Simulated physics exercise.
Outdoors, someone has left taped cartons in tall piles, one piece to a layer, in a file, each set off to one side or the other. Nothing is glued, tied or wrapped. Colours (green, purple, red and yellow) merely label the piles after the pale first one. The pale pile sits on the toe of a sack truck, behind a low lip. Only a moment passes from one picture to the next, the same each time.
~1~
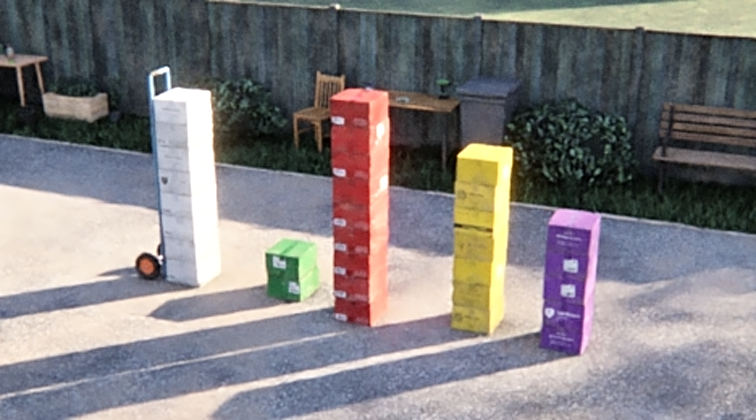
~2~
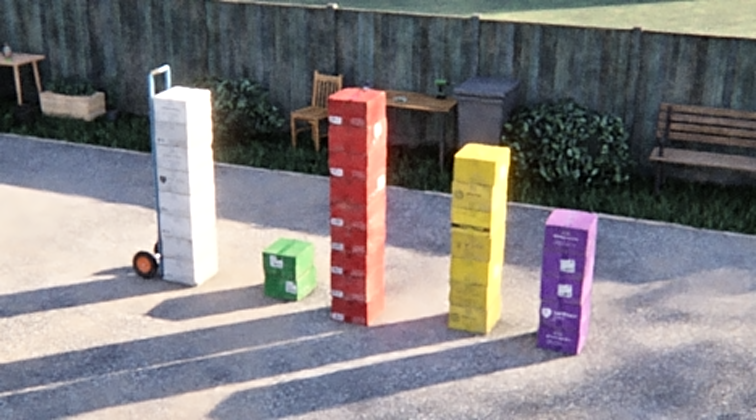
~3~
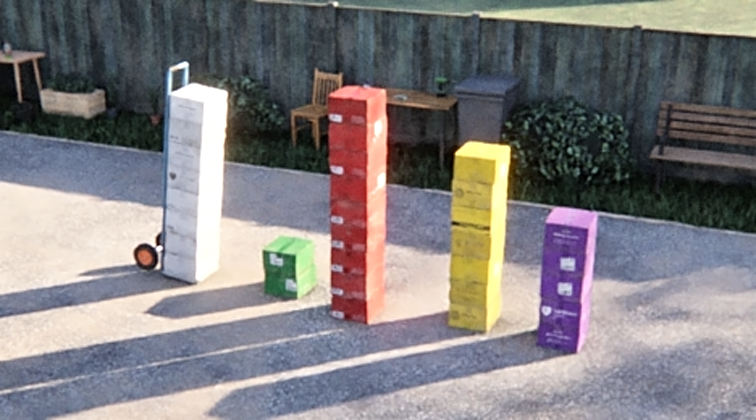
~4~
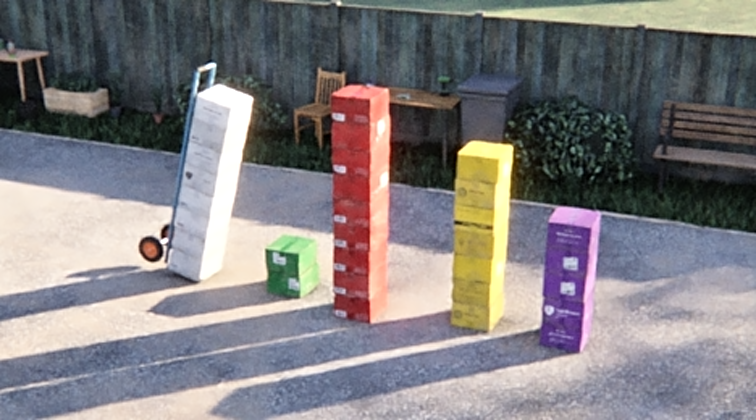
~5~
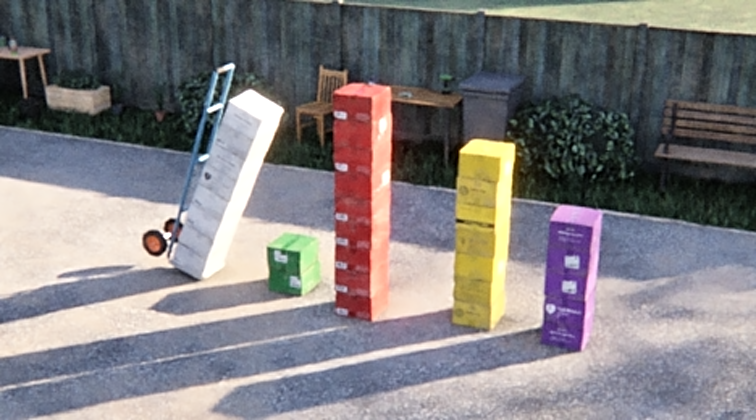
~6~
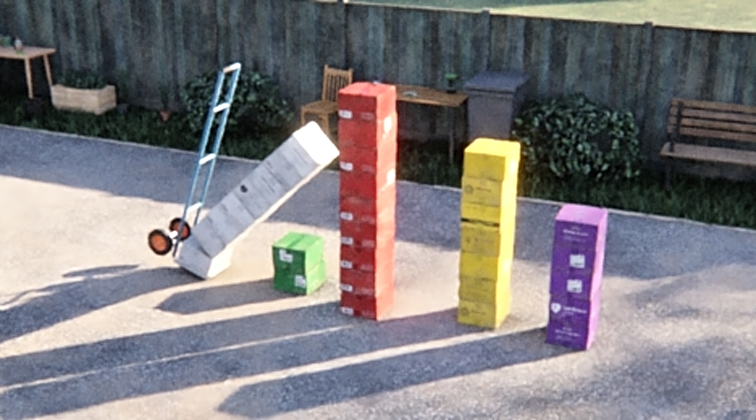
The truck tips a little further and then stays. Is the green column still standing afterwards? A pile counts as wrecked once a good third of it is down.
The green pile is left standing.
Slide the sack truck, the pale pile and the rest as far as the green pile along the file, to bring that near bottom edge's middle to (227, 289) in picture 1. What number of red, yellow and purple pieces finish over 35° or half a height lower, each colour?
Pile by pile, red 0, yellow 0, purple 0.
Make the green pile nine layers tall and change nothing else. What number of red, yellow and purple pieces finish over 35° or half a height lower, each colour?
Red 8, yellow 6, purple 4.
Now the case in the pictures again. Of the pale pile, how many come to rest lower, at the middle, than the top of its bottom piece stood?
It comes to 4.
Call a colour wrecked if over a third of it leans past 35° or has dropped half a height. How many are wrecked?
It comes to 0.
Shortly afterwards, 7 of the pale pile down; none of the 2 green cartons down (0 of 23 in all colours); top green carton unmoved.
Next, 7 of the pale pile down; none of the 2 green cartons down (0 of 23 in all colours); top green carton unmoved; top red carton half its height from its place.
In the end, 7 of the pale pile down; none of the 2 green cartons down (0 of 23 in all colours); top green carton unmoved; top red carton a little from its place. From the last view, middles, top green carton near (299, 252), top red carton near (373, 103).
